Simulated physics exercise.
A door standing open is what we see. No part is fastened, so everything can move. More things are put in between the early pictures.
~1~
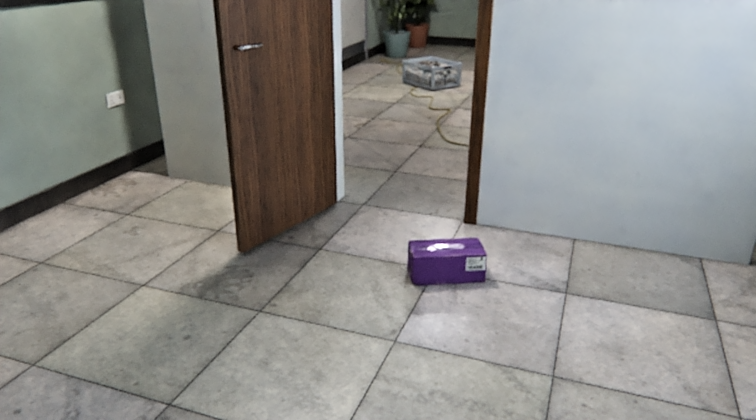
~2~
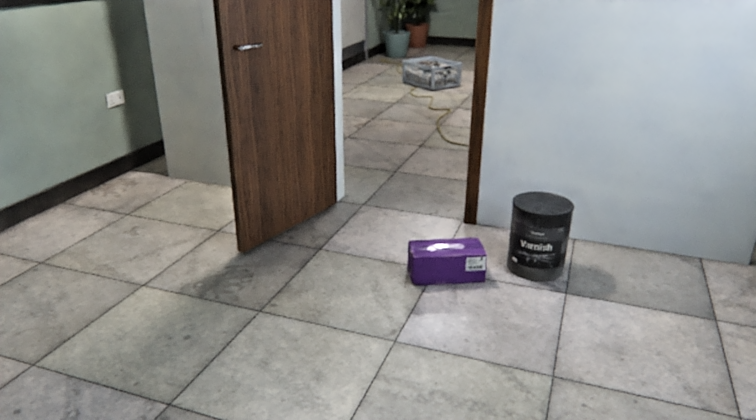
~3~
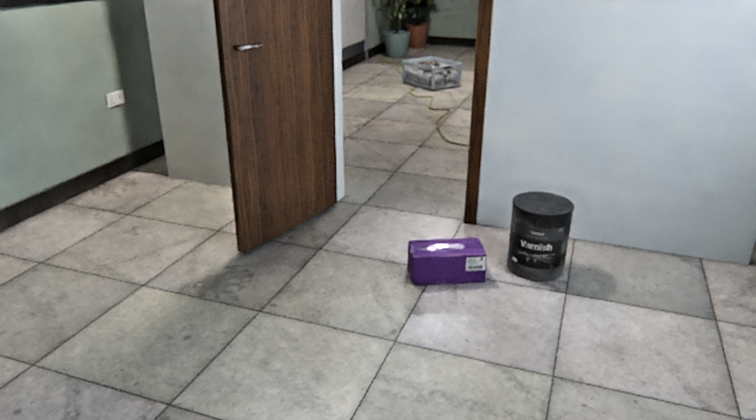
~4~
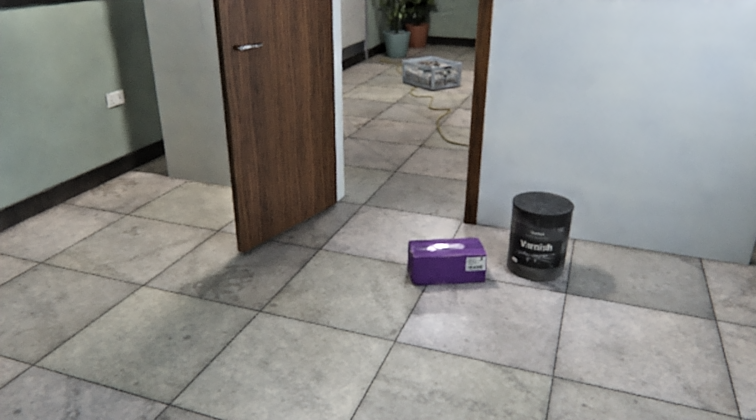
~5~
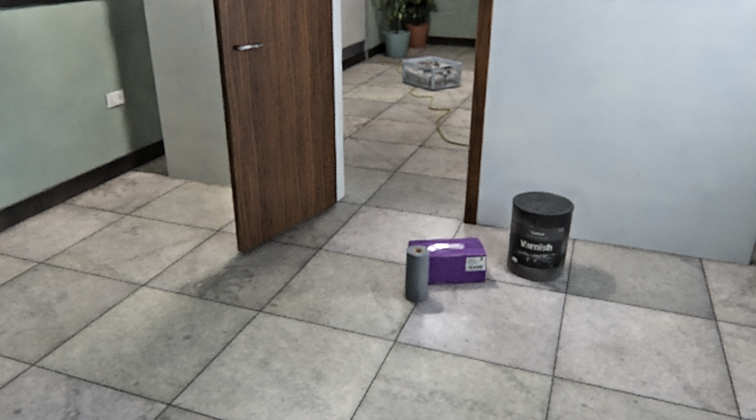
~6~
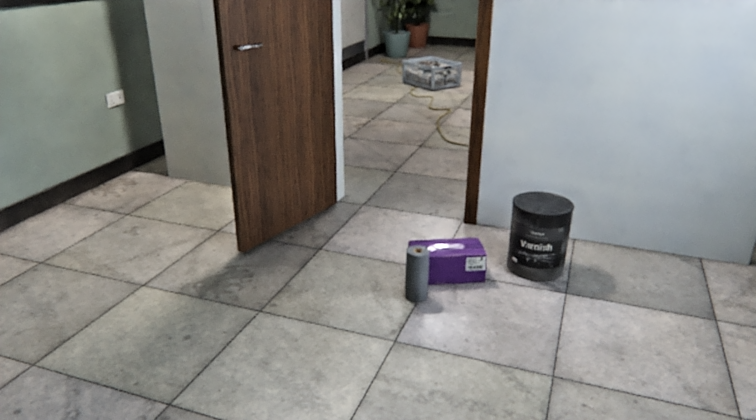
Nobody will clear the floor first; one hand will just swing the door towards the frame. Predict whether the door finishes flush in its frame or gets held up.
The door finds its frame.
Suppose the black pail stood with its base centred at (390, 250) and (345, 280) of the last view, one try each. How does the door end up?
Well, on the first go it is held back, and on the second it makes it all the way.
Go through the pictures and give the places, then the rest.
In the first frame, door wide open and still; purple parcel (446, 261).
In the second frame, door wide open and still; purple parcel (446, 261); black pail (539, 236).
In the third frame, door wide open and still; purple parcel (446, 261); black pail (539, 236).
In the fourth frame, door wide open and still; purple parcel (446, 261); black pail (539, 236).
In the fifth frame, door wide open and still; purple parcel (446, 261); black pail (539, 236).
In the sixth frame, door wide open and still; grey roll (417, 274); purple parcel (446, 261).
Then, 0.80 s after the last picture, open by 81°.
Then, 1.50 s after the last picture, open by 49°.
Then, 2.20 s after the last picture, open by 17°.
At rest, open by 0°; all 3 in place. Seen from the same camera at the end, grey roll near (417, 274).
